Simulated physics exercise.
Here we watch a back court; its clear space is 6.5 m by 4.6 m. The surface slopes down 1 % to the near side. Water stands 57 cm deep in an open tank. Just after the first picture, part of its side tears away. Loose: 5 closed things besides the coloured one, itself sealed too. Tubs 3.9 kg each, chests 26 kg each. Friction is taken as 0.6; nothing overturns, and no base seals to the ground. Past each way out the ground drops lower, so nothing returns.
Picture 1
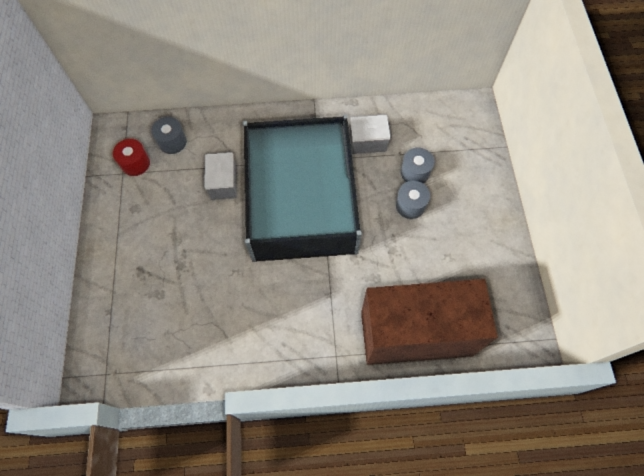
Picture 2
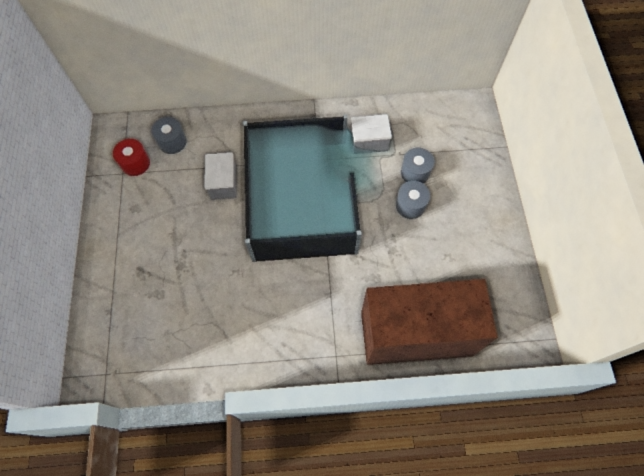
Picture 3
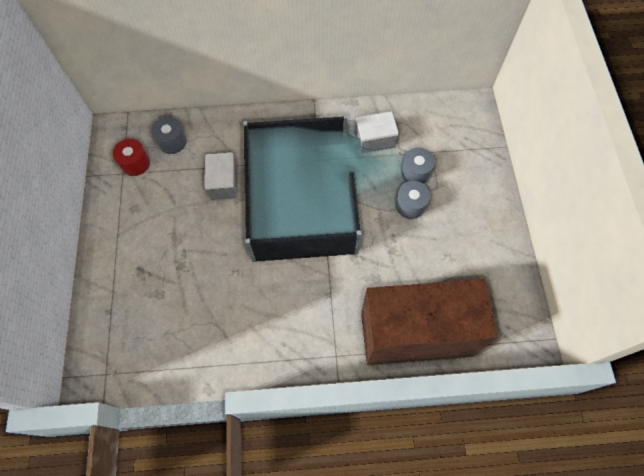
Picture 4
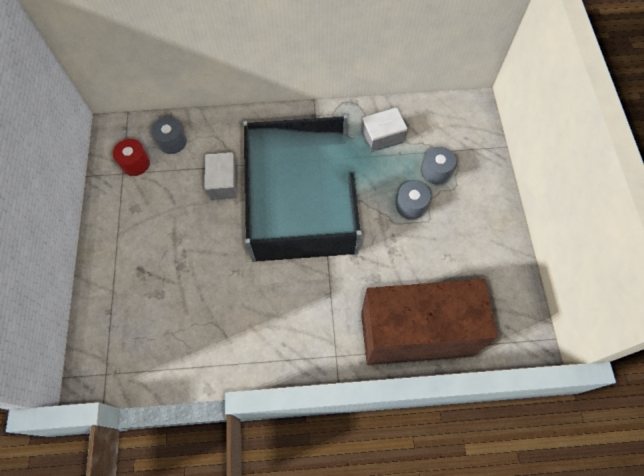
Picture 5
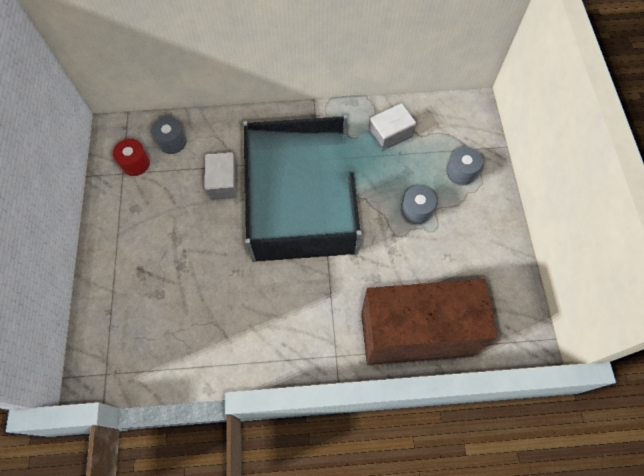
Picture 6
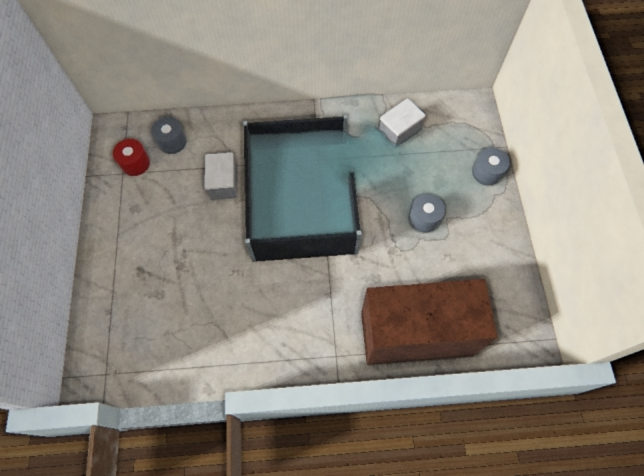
Water pouring from a gap in the tank's right side, spreading over the marble floor and pushing two grey tubs and a white box rightward.
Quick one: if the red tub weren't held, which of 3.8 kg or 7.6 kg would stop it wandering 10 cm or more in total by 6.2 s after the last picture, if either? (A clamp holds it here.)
Keeping it put takes just the lighter mass.
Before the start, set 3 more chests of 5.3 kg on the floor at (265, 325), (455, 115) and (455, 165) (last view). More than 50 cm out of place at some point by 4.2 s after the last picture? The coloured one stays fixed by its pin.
Each in turn: Not that far, further than that, further than that.
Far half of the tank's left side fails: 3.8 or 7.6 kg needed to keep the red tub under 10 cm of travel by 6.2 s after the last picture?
Note: No mass sufficient.
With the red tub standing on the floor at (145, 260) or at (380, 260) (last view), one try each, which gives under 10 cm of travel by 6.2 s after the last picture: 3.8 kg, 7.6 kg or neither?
First spot: Light mass works; second spot: No mass works.
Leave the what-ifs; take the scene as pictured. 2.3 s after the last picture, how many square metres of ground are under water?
About 13 m2 is covered.
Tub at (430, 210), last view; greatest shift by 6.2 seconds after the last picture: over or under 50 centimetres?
That one goes beyond the limit.
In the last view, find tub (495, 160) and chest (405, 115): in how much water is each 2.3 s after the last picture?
First about 8 cm, second about 19 cm.
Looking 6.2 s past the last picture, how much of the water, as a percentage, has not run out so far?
I'd say some 100 percent hasn't gone yet.
Then, 0.6 s after the last picture the red tub would be 0 cm from its start with 3.8 kg and 0 cm from its start with 7.6 kg; 0 cm of water round it then.
Then, 2.3 s after the last picture the red tub would be 0 cm from its start with 3.8 kg and 0 cm from its start with 7.6 kg; 0 cm of water round it then.
Then, 4.2 s after the last picture the red tub would be 0 cm from its start with 3.8 kg and 0 cm from its start with 7.6 kg; 0 cm of water round it then.
Then, 6.2 s after the last picture the red tub would be 0 cm from its start with 3.8 kg and 0 cm from its start with 7.6 kg; 1 cm of water round it then.
